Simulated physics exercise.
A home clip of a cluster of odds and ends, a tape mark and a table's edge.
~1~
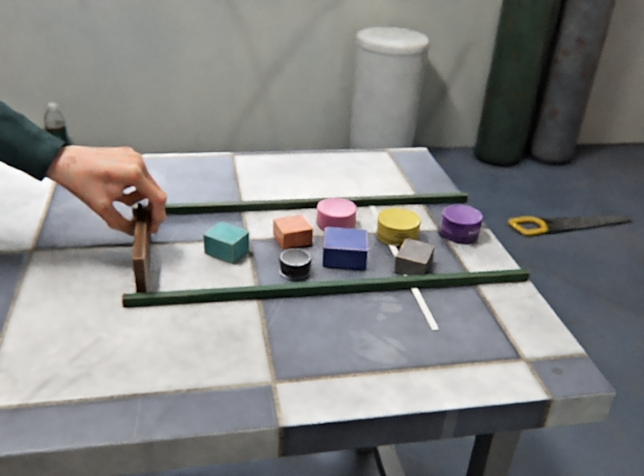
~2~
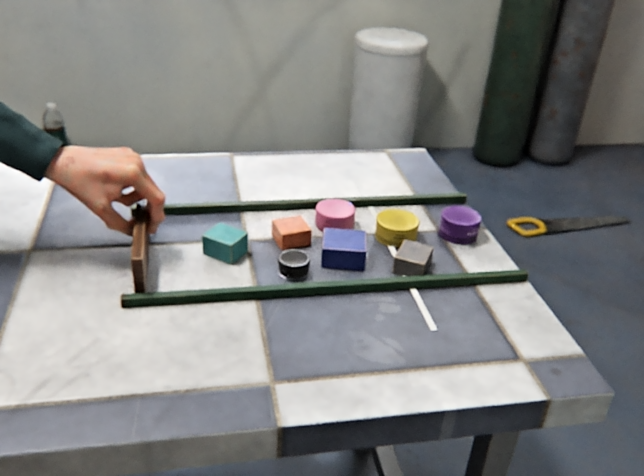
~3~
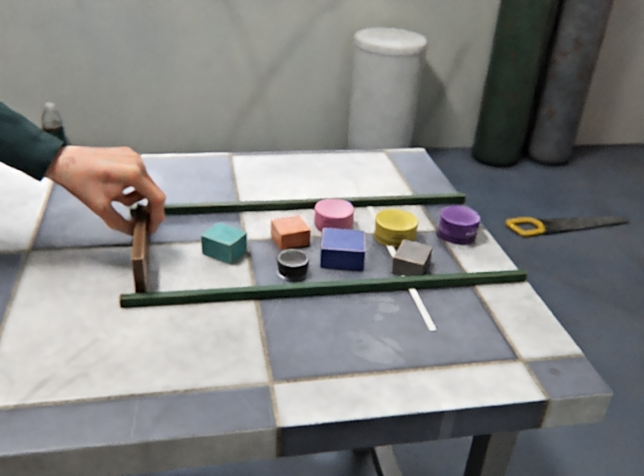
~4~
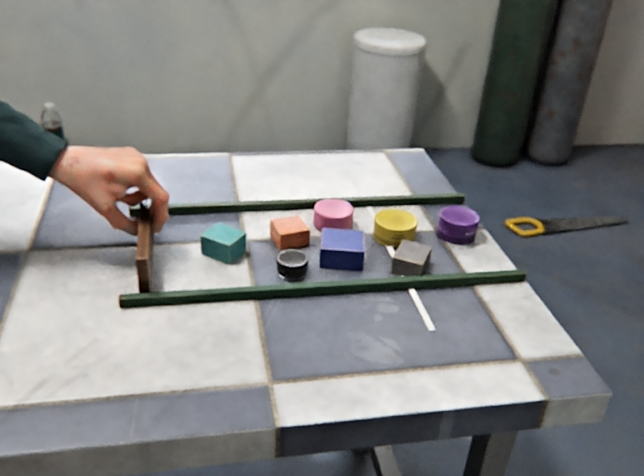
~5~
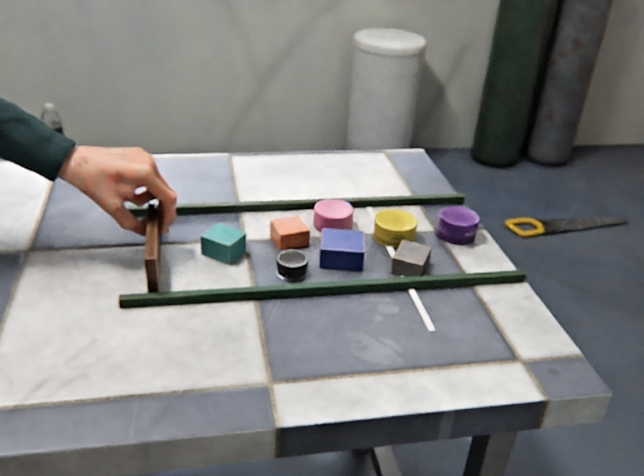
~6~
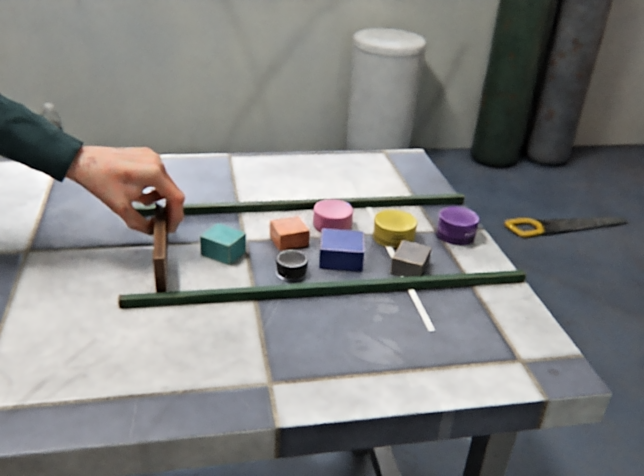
A grey-and-white tiled table stands in a room with a blue-grey floor, seen from above one side. Between two green rails sit a teal block, orange block, pink lid, black-rimmed tin, blue block, yellow tub, grey block and purple tub, with white tape beneath and a yellow-handled saw beyond. A hand at left holds a brown board still, then slides it slightly right, while the objects stay put and the view barely shifts.
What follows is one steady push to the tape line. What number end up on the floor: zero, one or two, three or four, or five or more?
In the end the number that fall off is zero.
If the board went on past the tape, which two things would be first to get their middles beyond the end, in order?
In order: The purple tub, then the grey block.
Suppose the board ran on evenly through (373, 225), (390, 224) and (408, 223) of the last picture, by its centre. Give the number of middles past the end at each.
In that order 0, 0 and 1.
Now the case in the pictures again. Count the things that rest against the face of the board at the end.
It touches 3.
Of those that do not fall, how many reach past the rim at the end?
The number is 1.
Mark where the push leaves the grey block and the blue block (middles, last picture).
About (487, 258), and the other about (450, 250).
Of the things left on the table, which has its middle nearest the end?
That is the purple tub.
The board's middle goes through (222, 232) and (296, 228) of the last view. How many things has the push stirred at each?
At the one place 1, at the other 5.
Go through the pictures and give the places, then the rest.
In the first picture, purple tub (461, 224); yellow tub (398, 227); grey block (415, 259); board (143, 235); tape (390, 241).
In the second picture, yellow tub (397, 228); orange block (291, 232).
In the third picture, grey block (412, 259); blue block (343, 249).
In the fourth picture, purple tub (458, 225); board (146, 235).
In the fifth picture, yellow tub (395, 228); pink lid (333, 217).
In the sixth picture, purple tub (457, 226); yellow tub (395, 229); grey block (411, 260); board (161, 235); tape (386, 242).
A little later, none off yet; purple tub at rest near (457, 226); yellow tub at rest near (395, 229); grey block at rest near (411, 260).
Next, none off yet; purple tub at rest near (457, 226); yellow tub shifted a little near (414, 229); grey block shifted about its own width near (448, 260).
When it is over, the number that fall off is zero.
